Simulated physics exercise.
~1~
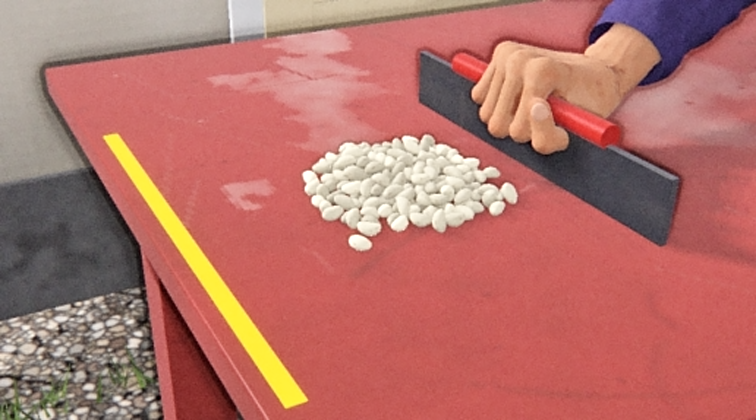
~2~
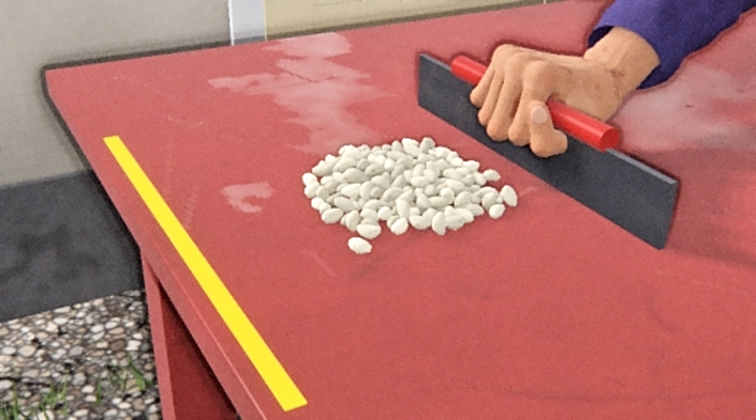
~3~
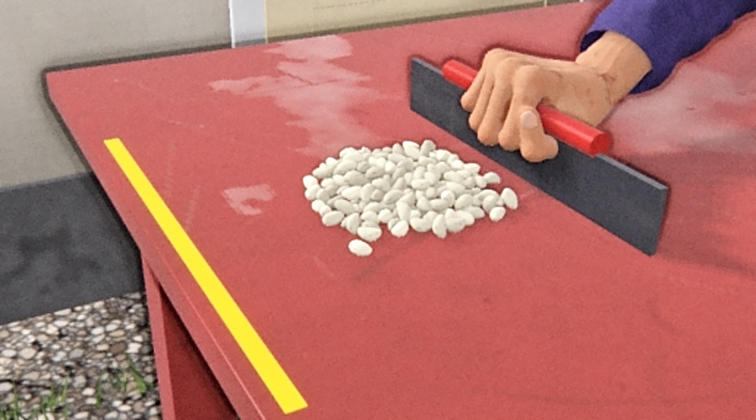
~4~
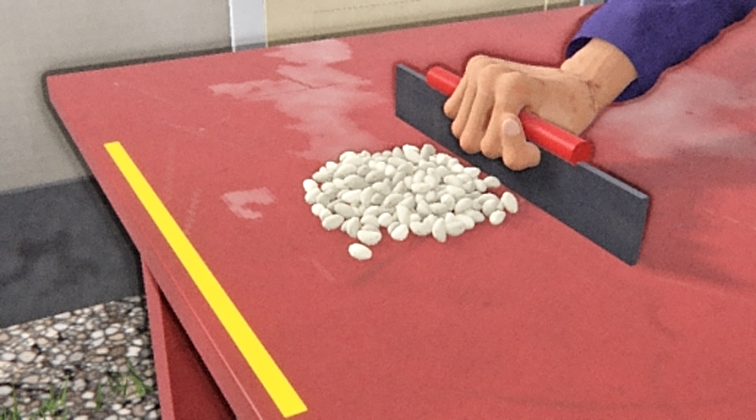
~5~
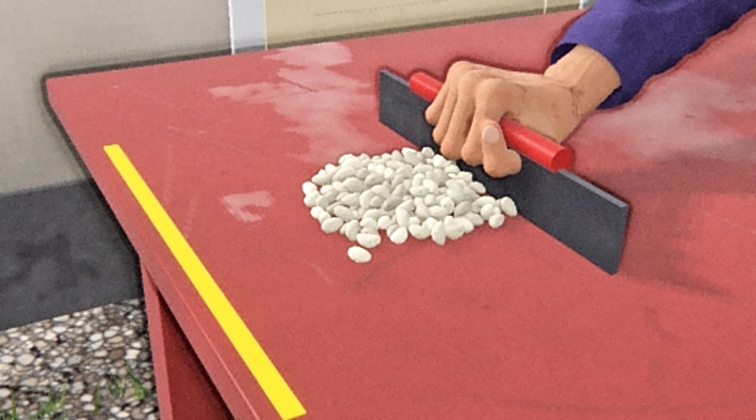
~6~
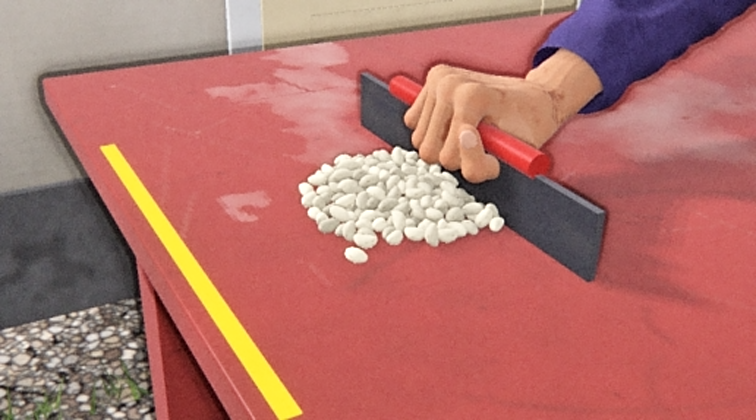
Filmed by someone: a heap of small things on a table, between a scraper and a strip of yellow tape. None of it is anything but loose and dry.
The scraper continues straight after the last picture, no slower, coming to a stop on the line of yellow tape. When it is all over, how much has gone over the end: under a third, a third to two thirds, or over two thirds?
It loses a share bigger than two thirds.
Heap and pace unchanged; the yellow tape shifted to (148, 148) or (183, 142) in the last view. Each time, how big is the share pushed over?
First stop: 60 per cent; second stop: 20 per cent.
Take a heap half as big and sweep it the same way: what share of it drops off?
Roughly 90 per cent of the heap.
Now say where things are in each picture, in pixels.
Scraper near (648, 199), at rest; yellow tape near (116, 144), right by the edge; edge at (157, 247); the heap near (406, 183), white beans, in the first frame.
Scraper near (647, 202), at rest, in the second frame.
Scraper near (637, 208); the heap near (407, 188), in the third frame.
Scraper near (618, 217), in the fourth frame.
Scraper near (599, 226); the heap near (405, 195), only a few pushed along, in the fifth frame.
Scraper near (576, 232); yellow tape near (113, 154); edge at (153, 259); the heap near (398, 197), near a quarter pushed along, in the sixth frame.
Shortly afterwards, scraper still moving, near (320, 156); heap all on the table, its front near (194, 245).
Next, scraper stopped at the yellow tape; heap the bulk over the edge.
Some moments later, scraper stopped at the yellow tape; heap all but a few over the edge.
In the end, scraper stopped at the yellow tape; heap all but a few over the edge.
